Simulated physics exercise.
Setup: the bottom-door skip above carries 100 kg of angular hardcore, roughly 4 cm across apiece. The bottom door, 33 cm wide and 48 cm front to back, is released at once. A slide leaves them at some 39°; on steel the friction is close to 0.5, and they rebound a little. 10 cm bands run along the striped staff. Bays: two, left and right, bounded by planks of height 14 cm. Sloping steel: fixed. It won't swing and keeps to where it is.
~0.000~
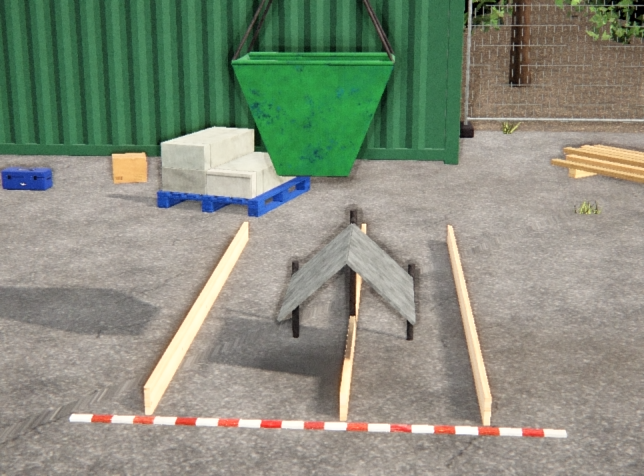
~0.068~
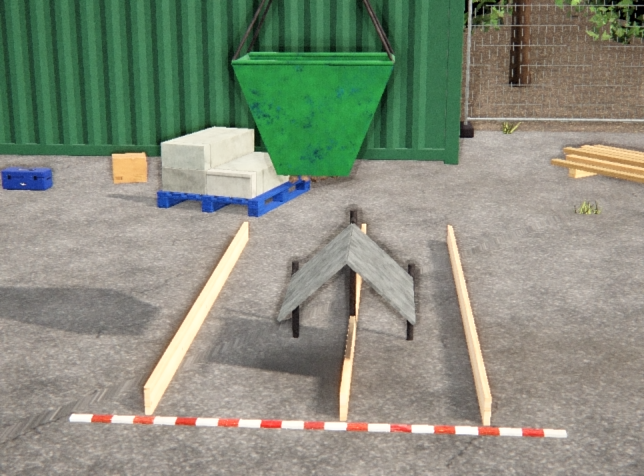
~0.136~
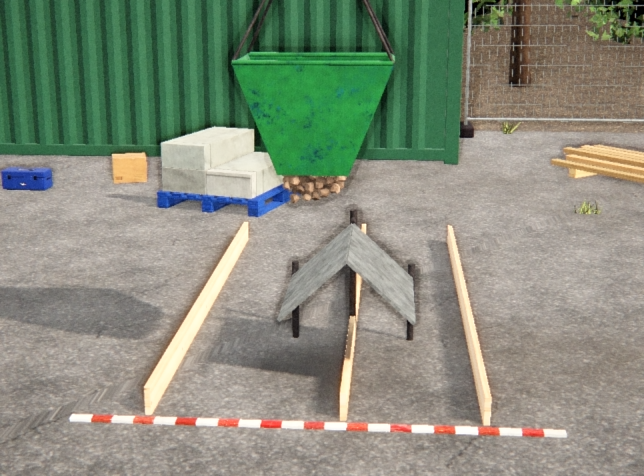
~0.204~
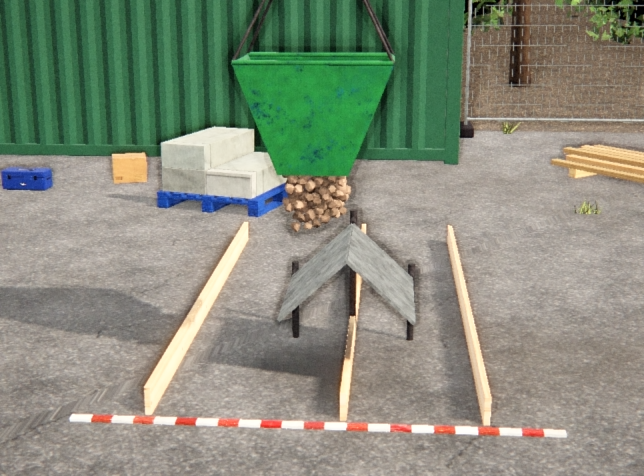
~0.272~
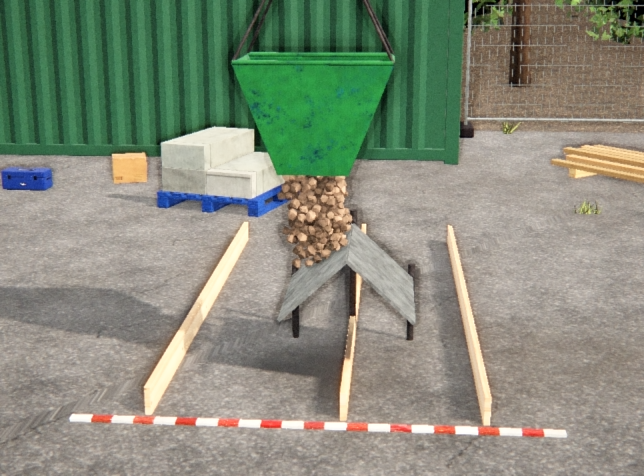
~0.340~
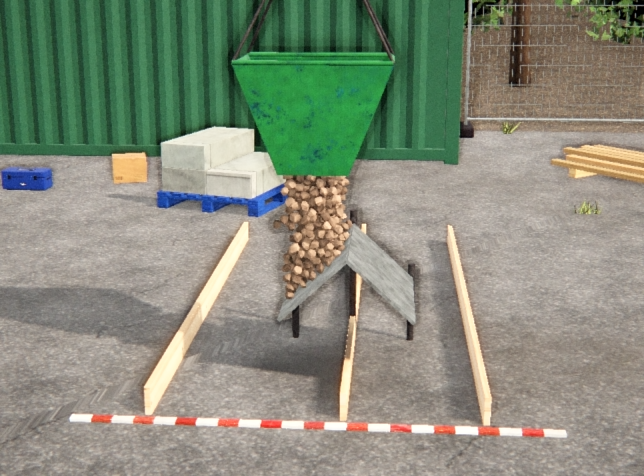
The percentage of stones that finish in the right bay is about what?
It is about 0 percent.
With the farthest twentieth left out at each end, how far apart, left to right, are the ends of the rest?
The stretch is roughly 50 cm long.
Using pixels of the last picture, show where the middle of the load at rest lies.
Pixel position of the middle approx (226, 359).
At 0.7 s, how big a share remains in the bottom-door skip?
Roughly 0 per cent still sits inside.
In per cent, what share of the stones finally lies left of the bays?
Something like 0 per cent, roughly.
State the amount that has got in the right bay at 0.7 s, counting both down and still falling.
Roughly 0 percent by that time.
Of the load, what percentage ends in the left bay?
Near 100 per cent of the whole load.
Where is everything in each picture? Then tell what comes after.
In the first frame, the outlet is at (313, 165); nothing has dropped yet.
In the second frame, the outlet is at (313, 165); 6 % is out.
In the third frame, the outlet is at (313, 165); 16 % is out, the lowest stones still above the boards at (308, 191), 98 cm up.
In the fourth frame, the outlet is at (313, 165); 29 % is out, the lowest stones still above the boards at (307, 216), 84 cm up.
In the fifth frame, the outlet is at (313, 165); 44 % is out, the lowest stones still above the boards at (308, 251), 66 cm up.
In the sixth frame, the outlet is at (313, 165); 59 % is out, the lowest stones still above the boards at (293, 282), 49 cm up.
After 0.7 s, 0 % in the bottom-door skip, 32 % on the steel, 68 % falling or lying in the left bay; the stones farthest right are at (348, 241).
After 1.1 s, 0 % in the bottom-door skip, 1 % on the steel, 1 % falling or lying left of the bays, 98 % falling or lying in the left bay; the stones farthest right are at (341, 325).
After 1.7 s, 0 % in the bottom-door skip, 1 % falling or lying left of the bays, 99 % falling or lying in the left bay; the stones farthest right are at (350, 380).
After 2.6 s, 0 % in the bottom-door skip, 1 % falling or lying left of the bays, 99 % falling or lying in the left bay; the stones farthest right are at (350, 380).
After 4.5 s, 0 % in the bottom-door skip, 1 % left of the bays, 99 % in the left bay; the stones farthest right are at (350, 380).
